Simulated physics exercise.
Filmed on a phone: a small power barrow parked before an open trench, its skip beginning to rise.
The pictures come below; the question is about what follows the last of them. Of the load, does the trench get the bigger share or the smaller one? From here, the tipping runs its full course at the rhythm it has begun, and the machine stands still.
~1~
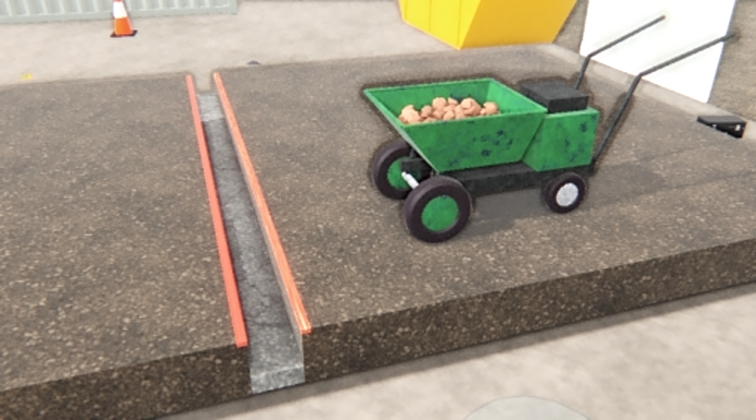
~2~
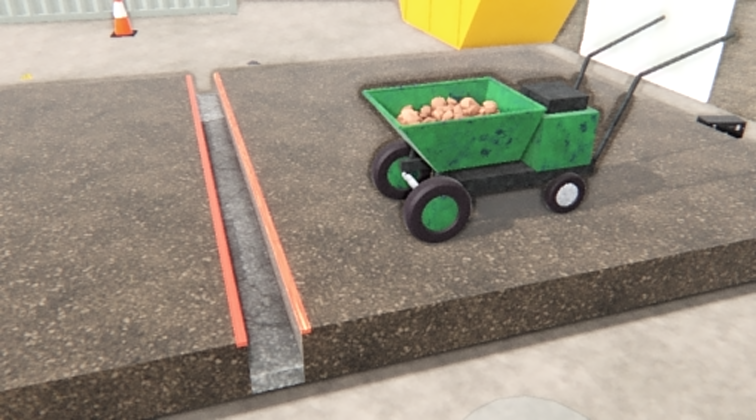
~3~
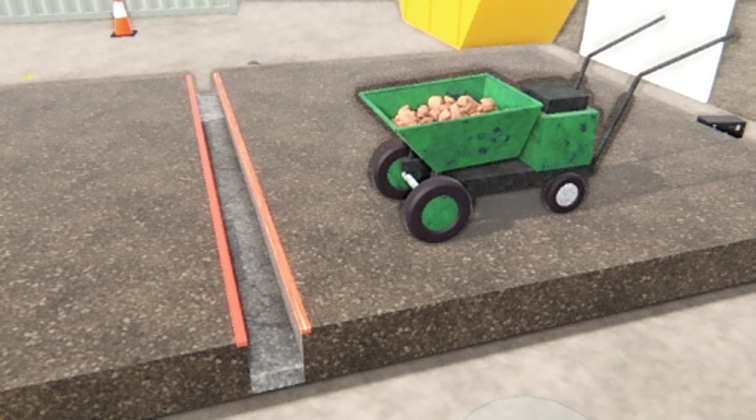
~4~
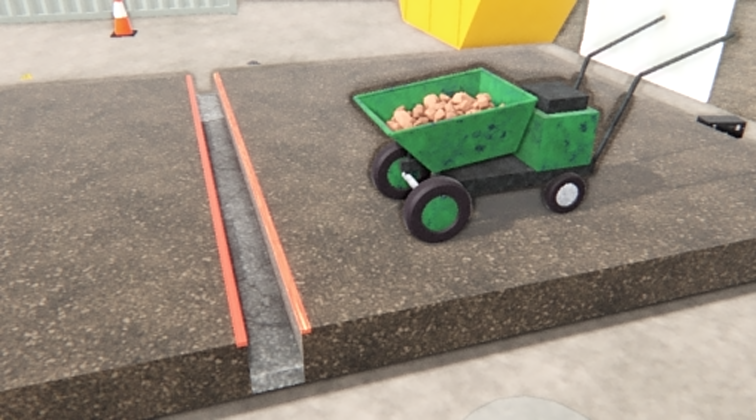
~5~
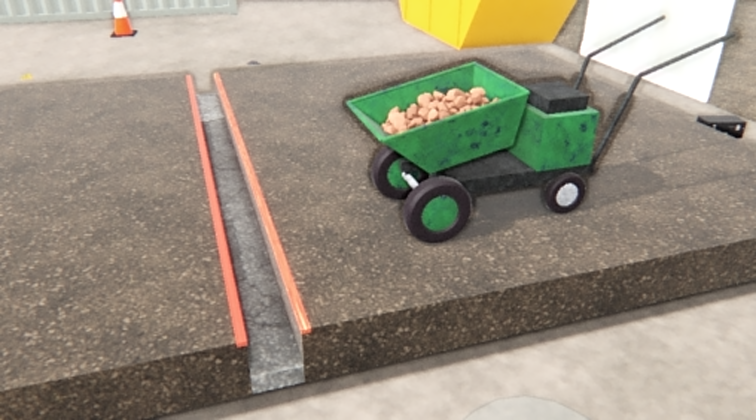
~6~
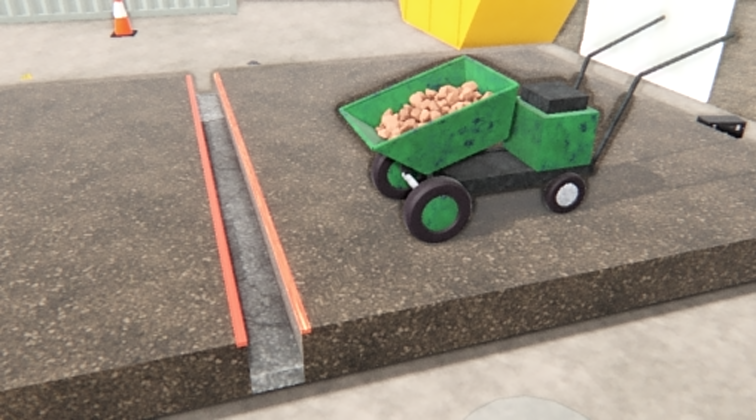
I expect the load to largely stay out of the trench.
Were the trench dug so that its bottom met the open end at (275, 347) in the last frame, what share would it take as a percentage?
30 %.
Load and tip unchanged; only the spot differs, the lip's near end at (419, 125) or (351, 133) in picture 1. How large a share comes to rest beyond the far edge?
I'd put it at around 0 percent the first time and 0 percent the second.
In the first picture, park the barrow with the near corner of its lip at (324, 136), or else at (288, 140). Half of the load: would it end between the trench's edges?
The first place leaves the greater portion between the edges, the second place the lesser portion.
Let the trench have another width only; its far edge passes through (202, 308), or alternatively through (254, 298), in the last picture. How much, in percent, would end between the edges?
In order: Some 30 per cent, then some 30 per cent.
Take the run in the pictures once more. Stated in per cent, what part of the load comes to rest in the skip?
About 30 %.
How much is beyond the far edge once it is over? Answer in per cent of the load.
Result: Some 0 % of the load.
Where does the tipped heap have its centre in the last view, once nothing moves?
It settles centred around (279, 236).
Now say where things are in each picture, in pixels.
The first picture shows lip of the skip near (403, 127), level; top of the load near (460, 113), lumps of rubble; first edge of the trench near (293, 291); far edge near (234, 302), the trench under half as wide as the skip, and about as deep as wide.
The second picture shows lip of the skip near (401, 128), level; top of the load near (459, 113).
The third picture shows lip of the skip near (397, 130), tipped barely; top of the load near (457, 111).
The fourth picture shows lip of the skip near (391, 135), tipped a little; top of the load near (456, 111).
The fifth picture shows lip of the skip near (383, 141), tipped a little; top of the load near (463, 107).
The sixth picture shows lip of the skip near (374, 149), tipped clearly; top of the load near (466, 107); first edge of the trench near (293, 291); far edge near (234, 302).
Shortly afterwards, skip tipped steeply; the whole lot in the skip.
Next, skip tipped right over; the bulk in the skip; near a quarter short of the trench; only a few falling.
Some moments later, skip tipped right over; near a third in the skip; near a third short of the trench; near a quarter in or heaped over the trench; only a few beyond it.
In the end, skip tipped right over; near a third in the skip; near a third short of the trench; near a third in or heaped over the trench; only a few beyond it.
